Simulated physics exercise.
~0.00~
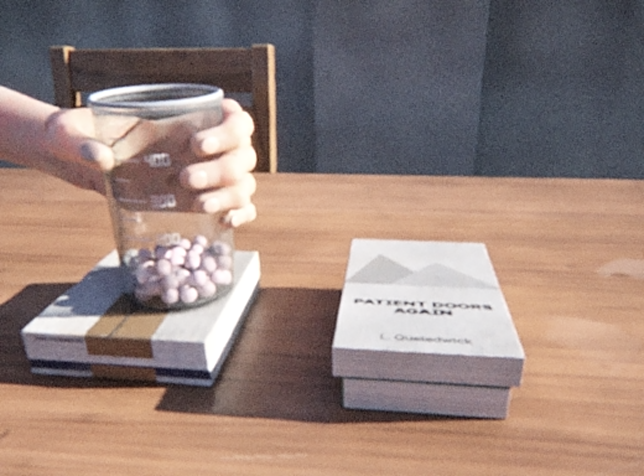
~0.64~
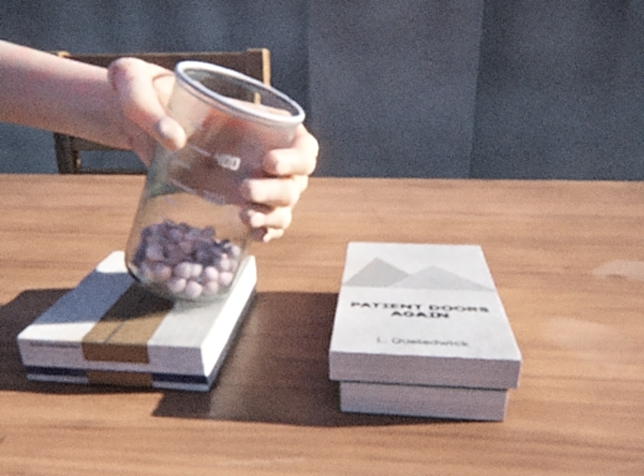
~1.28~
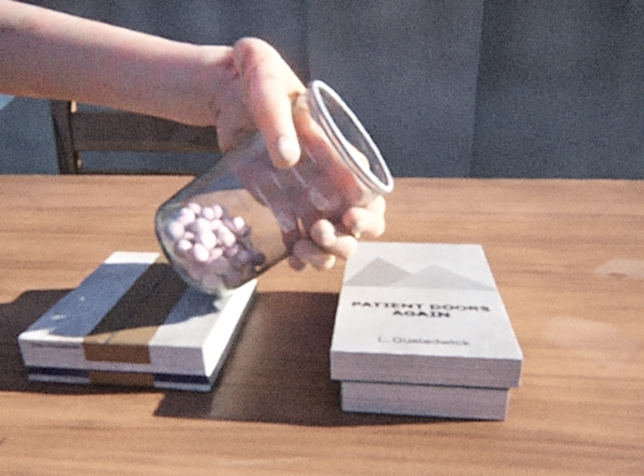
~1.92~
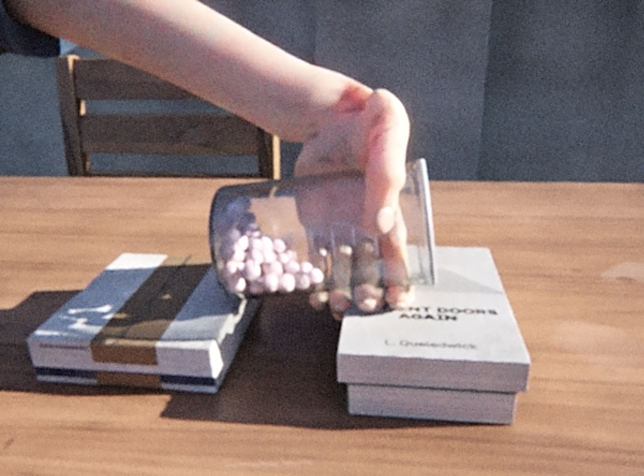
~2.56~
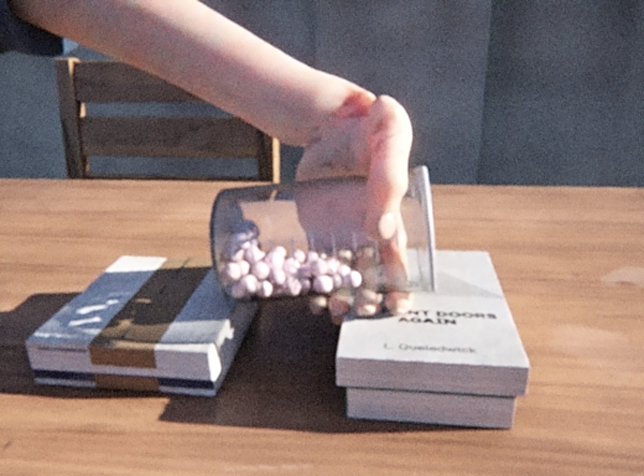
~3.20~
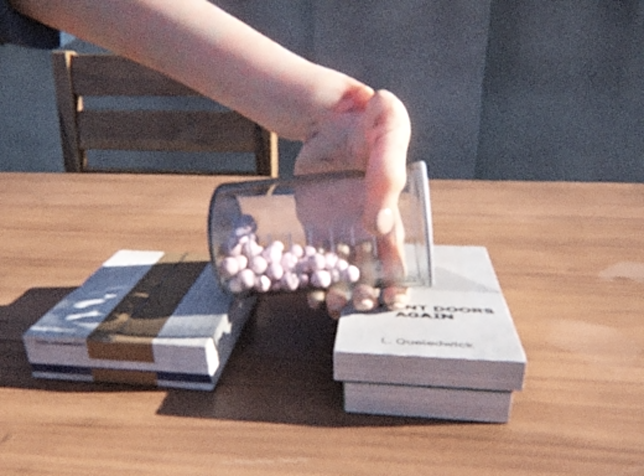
At a wooden table, a hand tipping a glass beaker of pale beads rightward onto a white book stack, the beads staying inside.
